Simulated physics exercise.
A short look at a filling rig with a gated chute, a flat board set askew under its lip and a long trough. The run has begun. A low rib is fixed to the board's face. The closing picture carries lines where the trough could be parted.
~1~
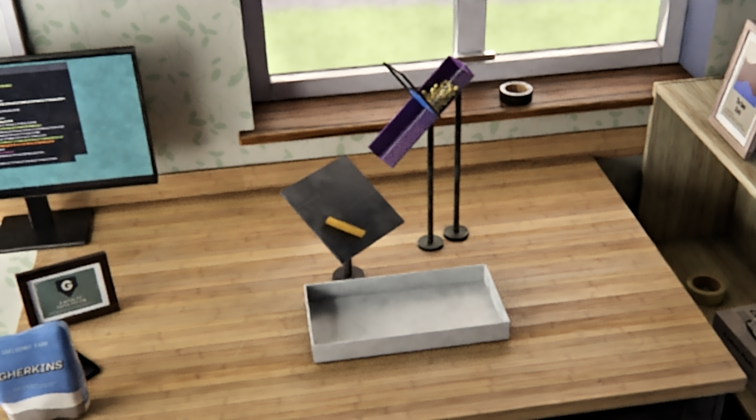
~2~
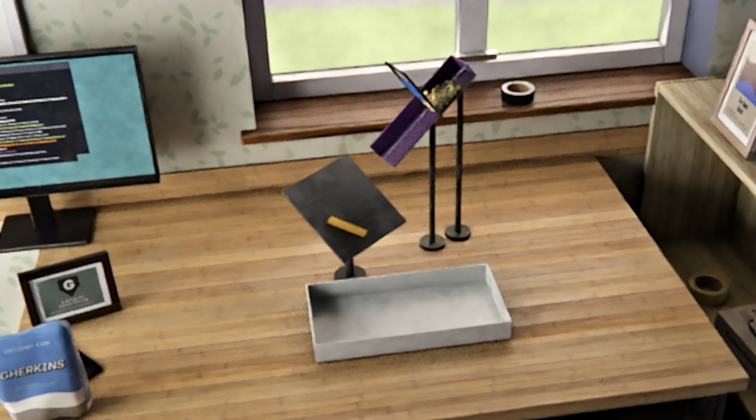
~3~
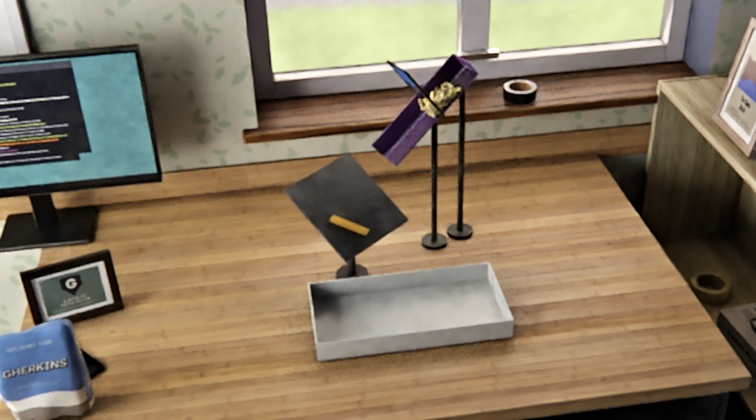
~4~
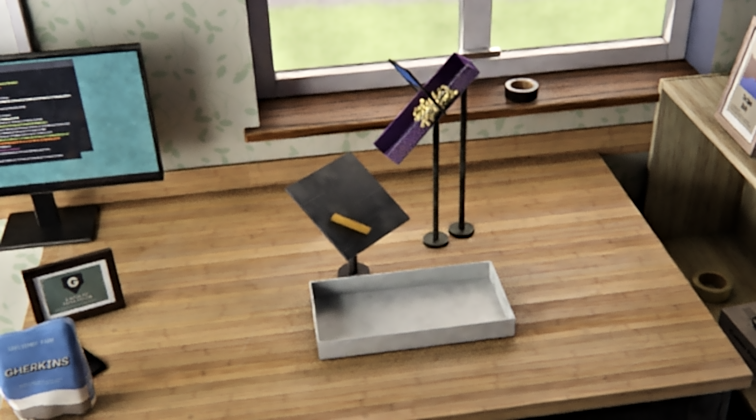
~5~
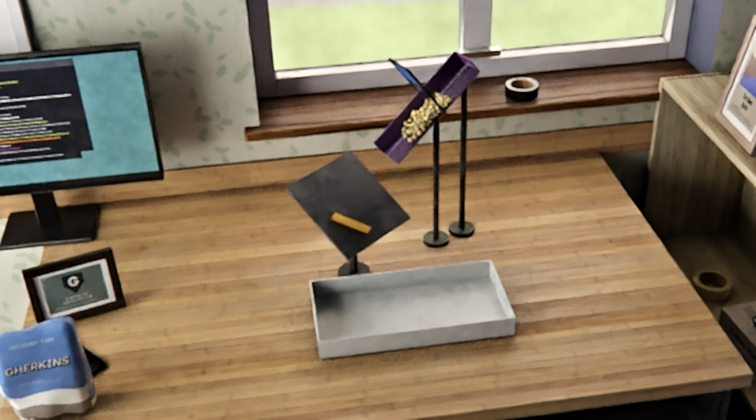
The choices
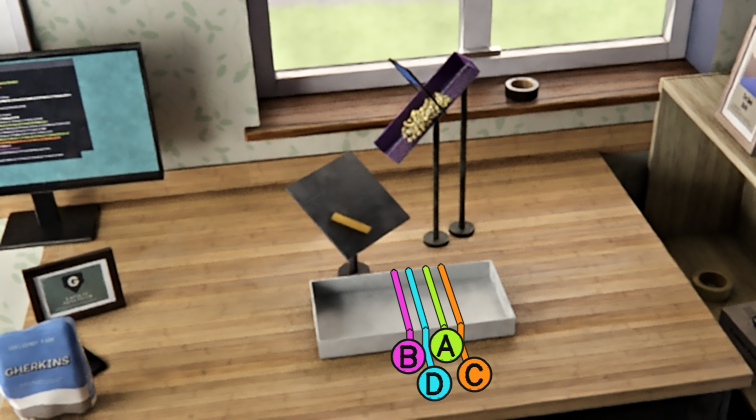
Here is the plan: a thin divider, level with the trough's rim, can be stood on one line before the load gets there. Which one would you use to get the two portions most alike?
D is best.
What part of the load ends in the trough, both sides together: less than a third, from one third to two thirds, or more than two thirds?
More than two thirds.
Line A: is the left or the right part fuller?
Left.
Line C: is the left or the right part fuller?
More lands on the left.
On the marked copy, line A crosses the front rim at (444, 326); line B crosses the front rim at (409, 330); line C crosses the front rim at (460, 324); line D crosses the front rim at (425, 328).
Choosing A, of what is caught, all on the left of the divider, none on the right.
Choosing B, of what is caught, a small part on the left of the divider, nearly all on the right.
Choosing C, of what is caught, nearly all on the left of the divider, a stray few on the right.
Choosing D, of what is caught, about two thirds on the left of the divider, about a third on the right.
